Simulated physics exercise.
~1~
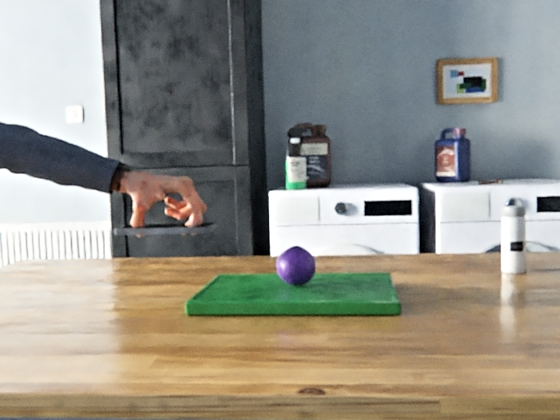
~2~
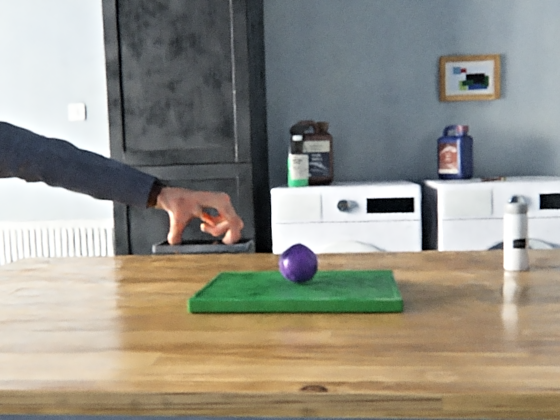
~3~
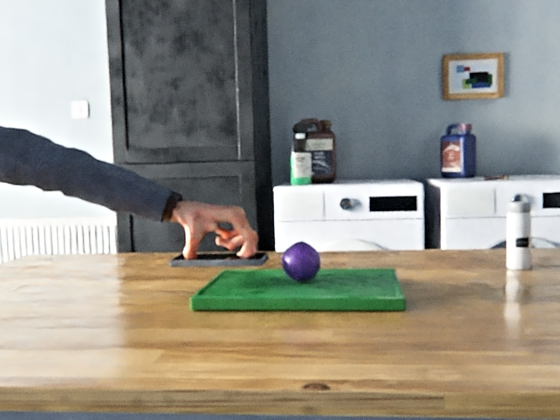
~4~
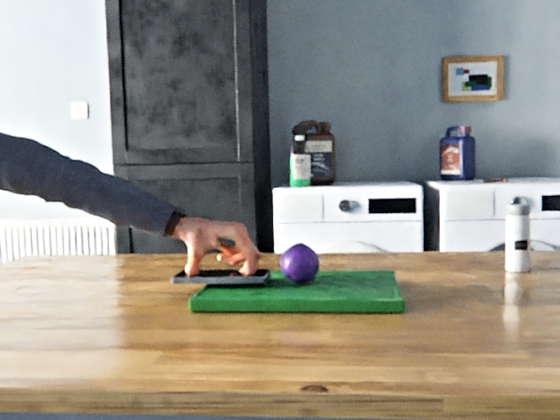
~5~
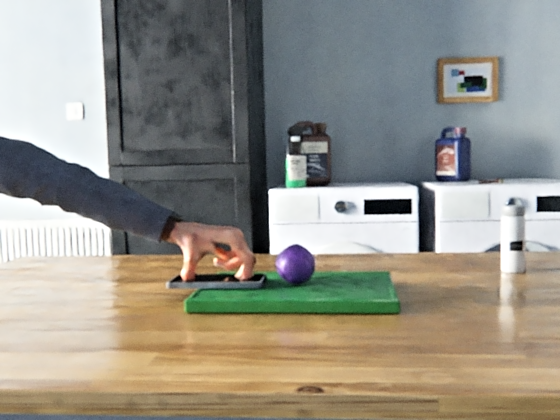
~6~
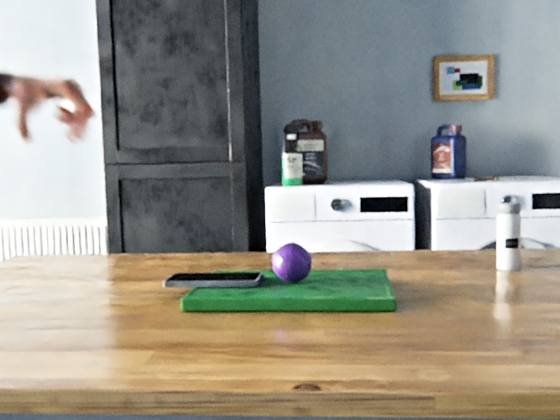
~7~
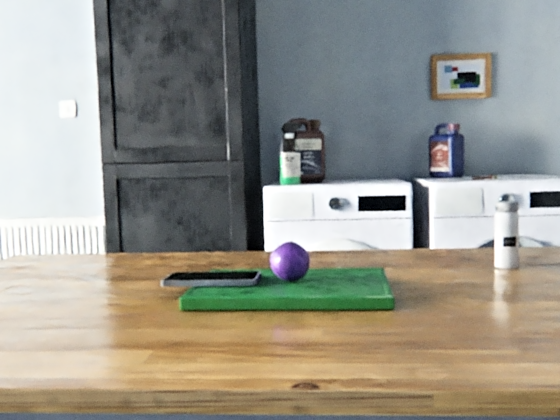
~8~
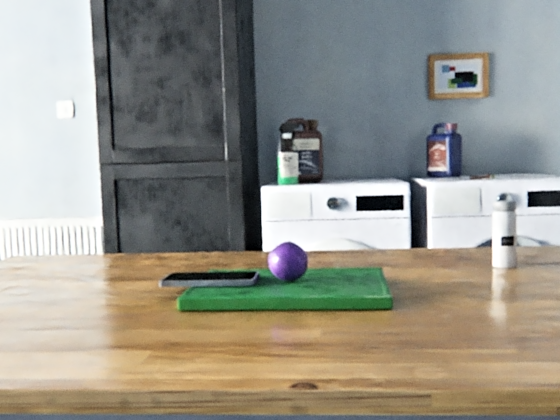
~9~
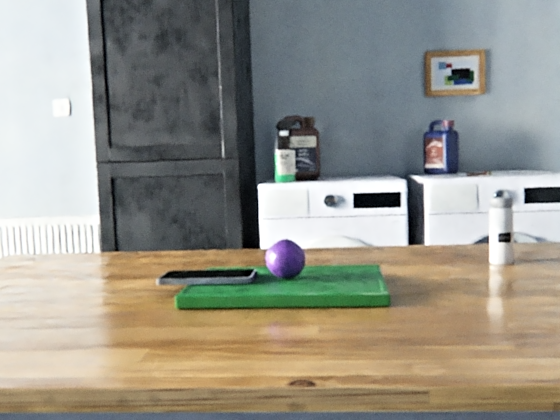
A grey phone was lowered by a hand, moving right and down, onto the left edge of a green tray beside a round purple onion. The hand let go and pulled away to the left, and the phone, tray, onion and white shaker all stayed put.
